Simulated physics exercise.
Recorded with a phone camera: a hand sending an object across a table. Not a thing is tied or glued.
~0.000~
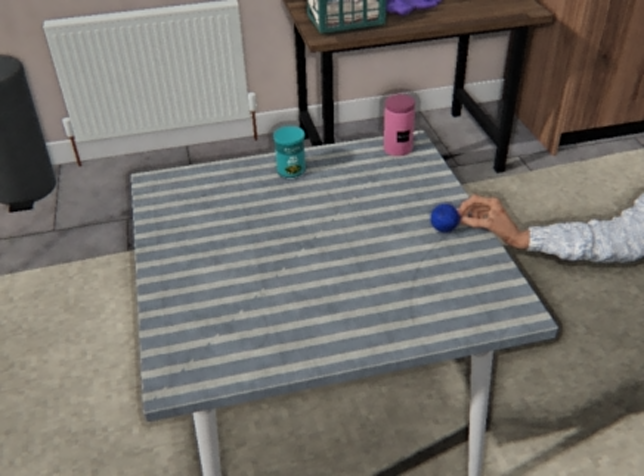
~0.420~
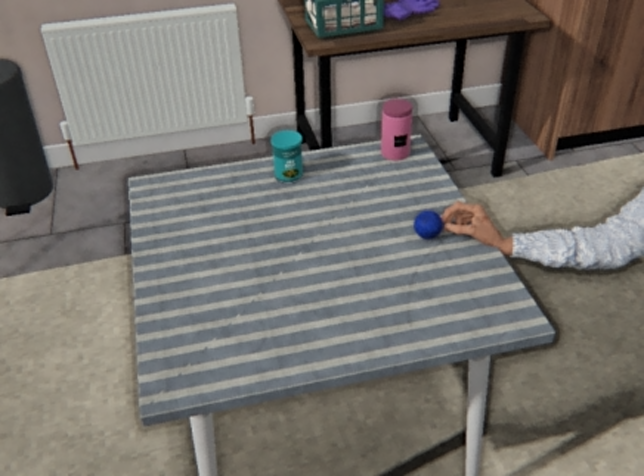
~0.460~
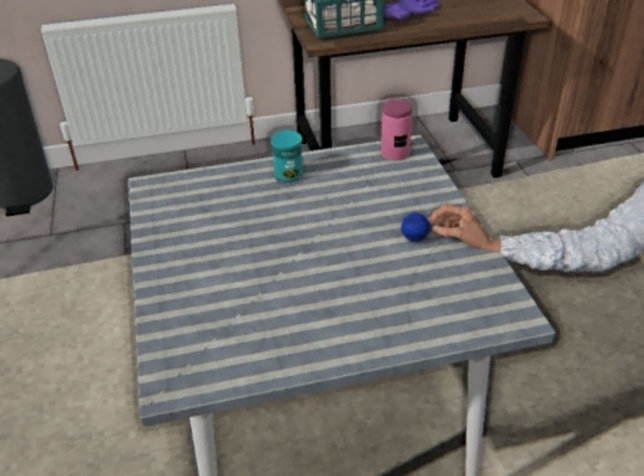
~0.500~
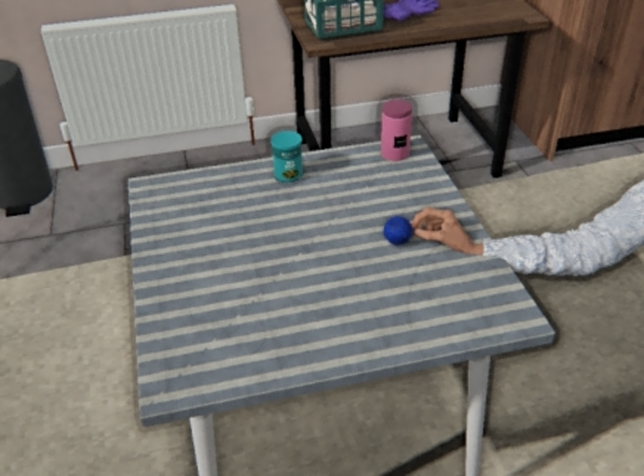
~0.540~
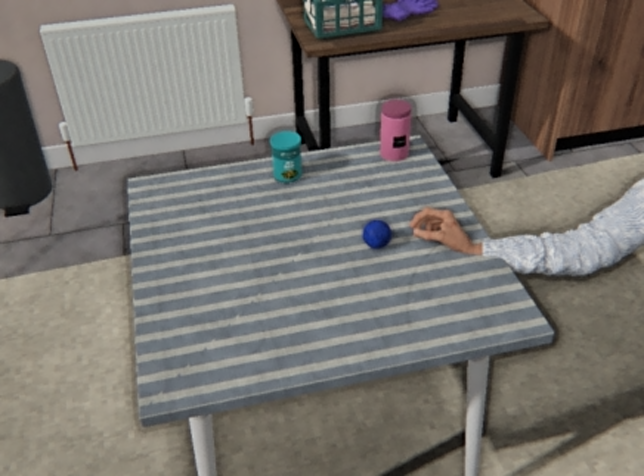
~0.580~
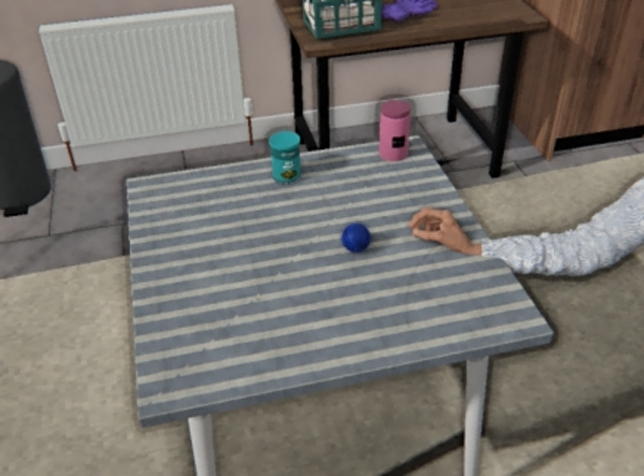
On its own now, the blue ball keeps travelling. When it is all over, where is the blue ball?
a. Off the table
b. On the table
Off the table (a).
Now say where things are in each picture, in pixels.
Under the hand; blue ball (445, 218), in the first frame.
Under the hand; blue ball (428, 225), in the second frame.
Under the hand; blue ball (416, 227), in the third frame.
Blue ball (398, 231), in the fourth frame.
Blue ball (377, 235) moved about its own width, in the fifth frame.
Blue ball (356, 238) moved about its own width, in the sixth frame.
By 0.88 s, blue ball moved well along near (213, 263).
By 1.28 s, blue ball now off the table.
When it is over (1.6 s), off the table, blue ball.
